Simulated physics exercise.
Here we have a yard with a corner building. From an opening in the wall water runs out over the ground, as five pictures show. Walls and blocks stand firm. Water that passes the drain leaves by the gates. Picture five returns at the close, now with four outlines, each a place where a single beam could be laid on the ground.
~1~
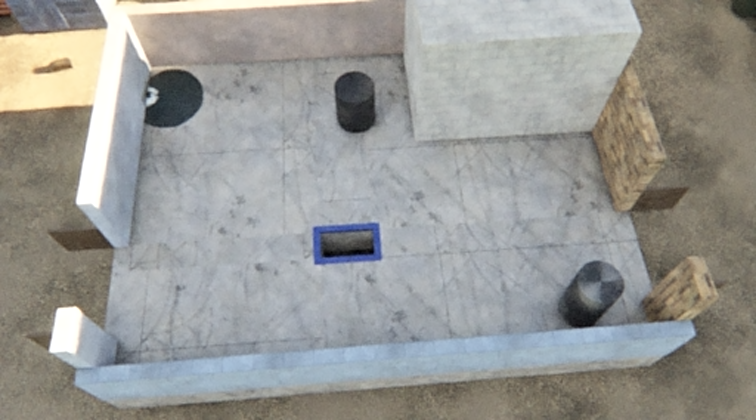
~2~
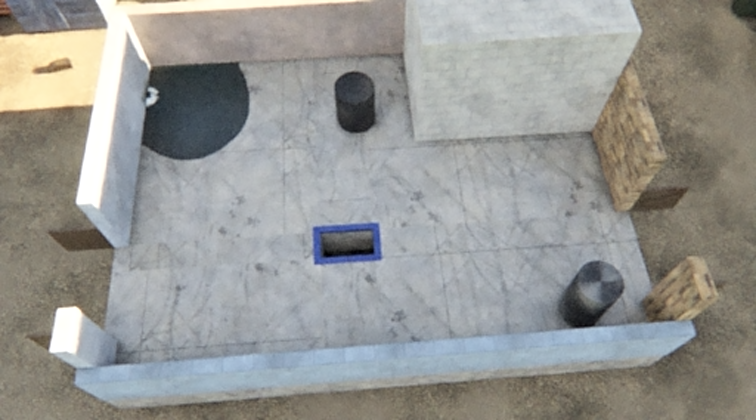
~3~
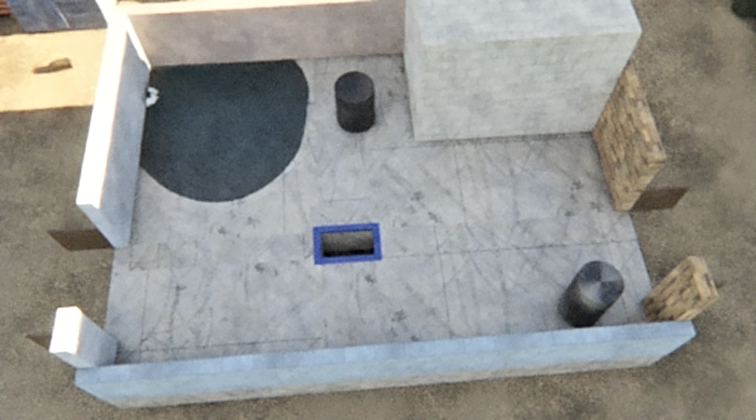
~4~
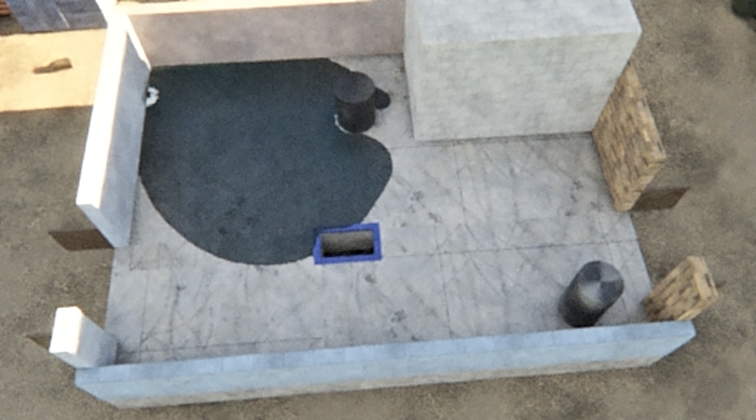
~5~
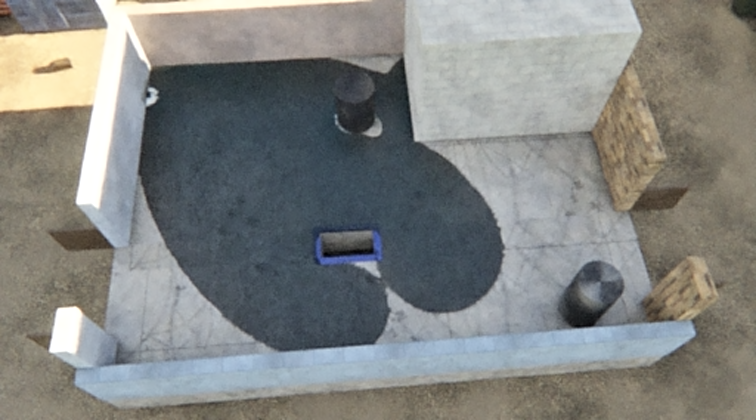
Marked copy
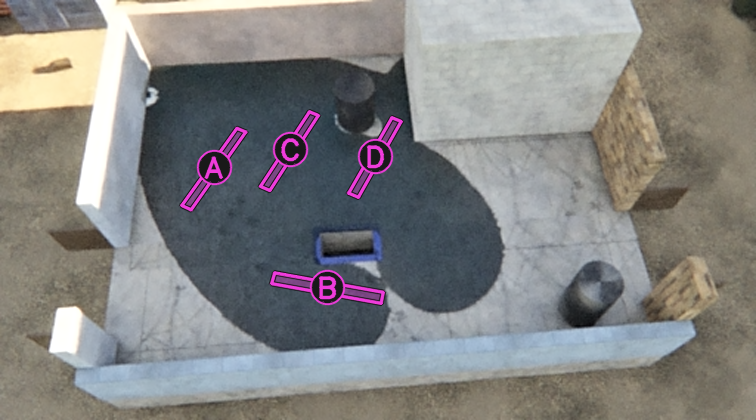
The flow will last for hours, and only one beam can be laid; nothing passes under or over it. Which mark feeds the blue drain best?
Go for D.
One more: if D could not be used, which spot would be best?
Here it is spot B.
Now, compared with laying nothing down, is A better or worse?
Worse.
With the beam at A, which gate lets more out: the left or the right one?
The right gate.
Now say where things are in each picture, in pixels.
Outfall at (145, 94); blue drain at (347, 243); open gate at (628, 255); open gate at (123, 292); water covers 3 % of the ground and shows as far out as (195, 104); blue drain still dry.
Water covers 9 % of the ground and shows as far out as (220, 148); blue drain still dry.
Water covers 19 % of the ground and shows as far out as (287, 160); blue drain still dry.
Water covers 35 % of the ground and shows as far out as (384, 178); blue drain still dry.
Water covers 57 % of the ground and shows as far out as (498, 257); blue drain taking water.
On the marked copy, A from (186, 207) to (241, 130); B from (273, 278) to (382, 297); C from (265, 188) to (313, 113); D from (353, 195) to (396, 119).
For spot A, about 19 % of the stream runs into the blue drain, about 80 % out by the gates.
For spot B, about 35 % of the stream runs into the blue drain, about 64 % out by the gates.
For spot C, about 9 % of the stream runs into the blue drain, about 90 % out by the gates.
For spot D, about 51 % of the stream runs into the blue drain, about 48 % out by the gates.
